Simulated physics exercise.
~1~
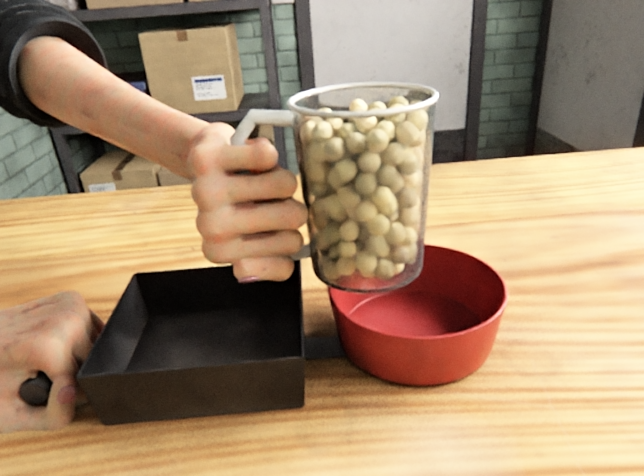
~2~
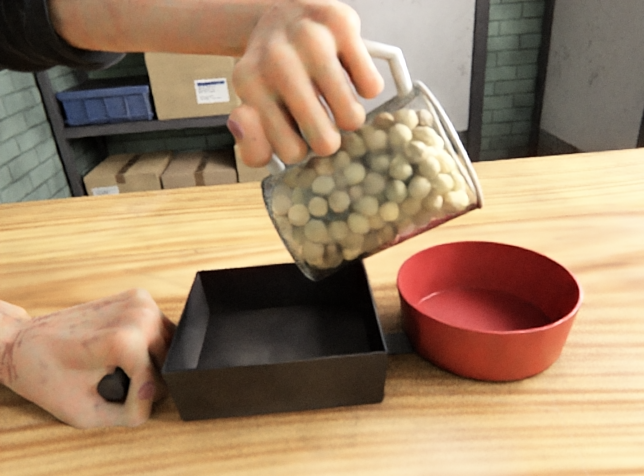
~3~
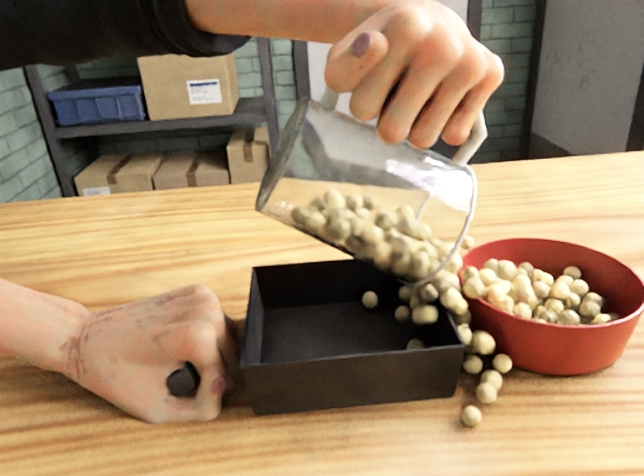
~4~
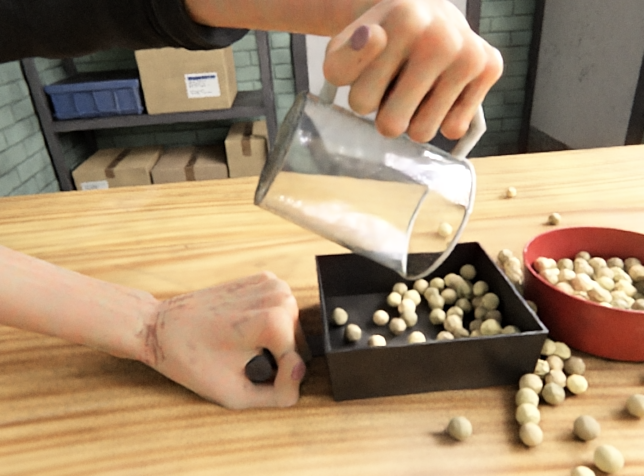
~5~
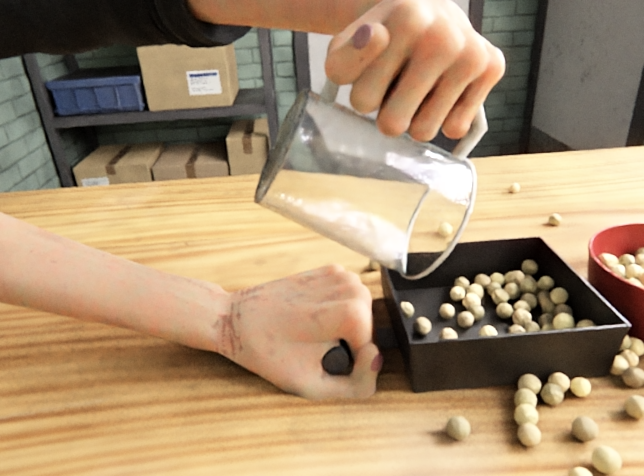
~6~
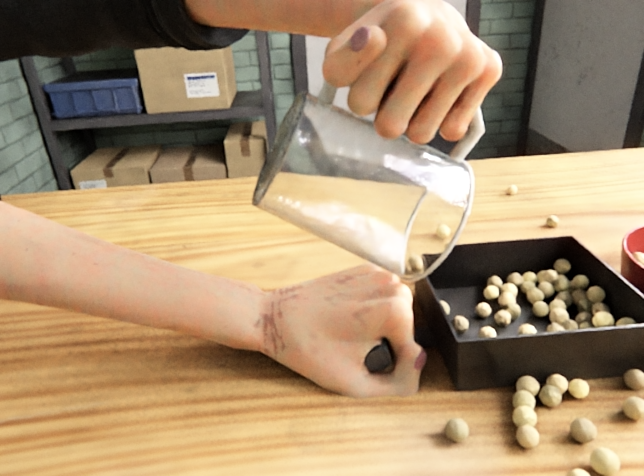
A hand lifts a clear cup full of round, pale nuts above a wooden table, where a black tin and a red dish sit side by side. The other hand pushes the joined pair steadily to the right while the cup tips over. Nuts pour first into the red dish, then spill over the gap and into the black tin as it slides beneath. The cup empties and stays tilted while the containers move a little farther right. At the end, many nuts lie in the dish, some in the tin, and others scattered on the table.
